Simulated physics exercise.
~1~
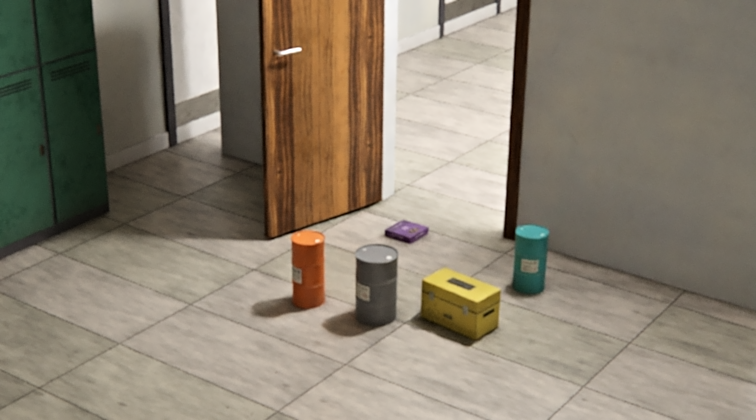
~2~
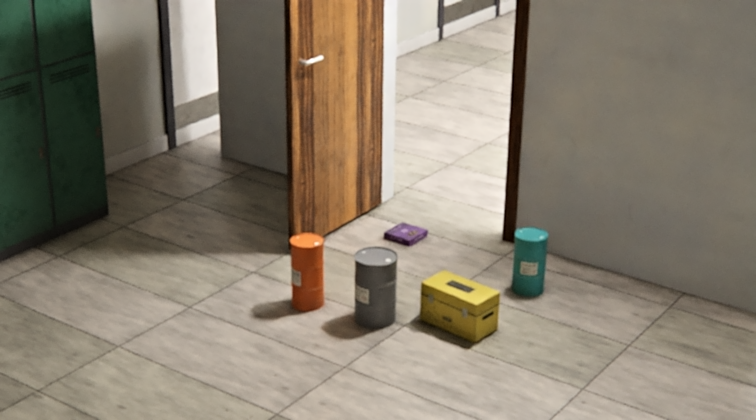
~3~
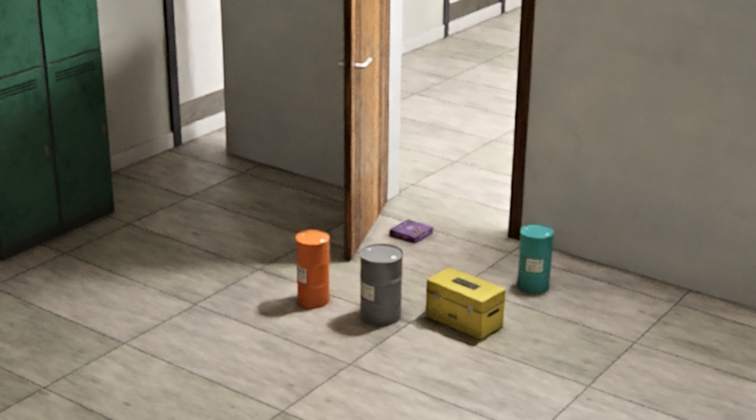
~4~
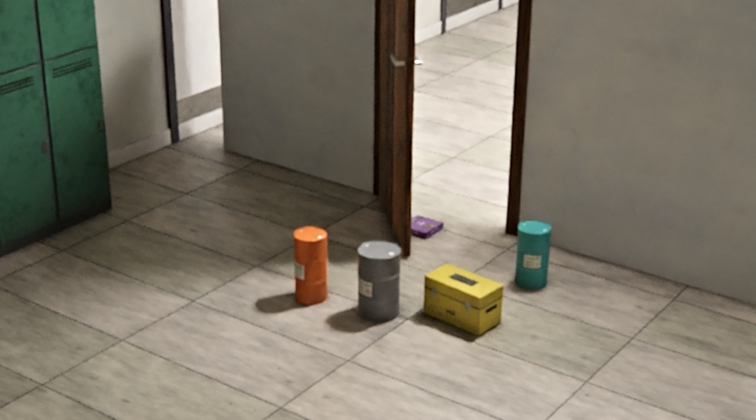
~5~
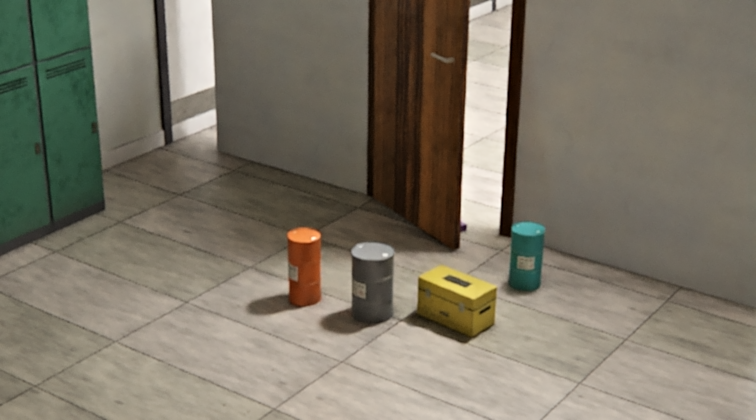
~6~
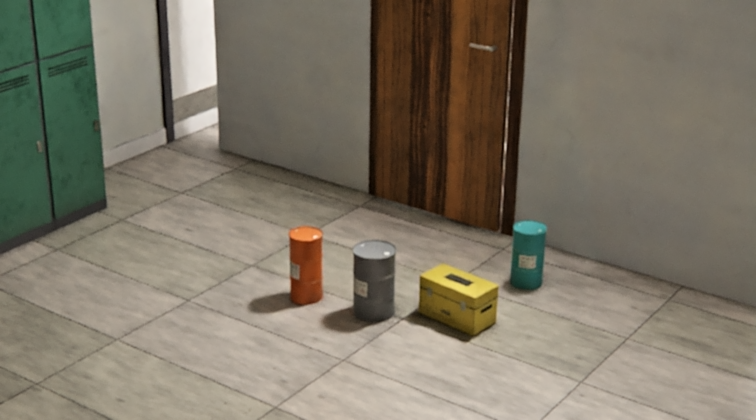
Wooden door swinging toward its frame, sliding a small purple packet right and out of view, and ending nearly closed behind canisters.
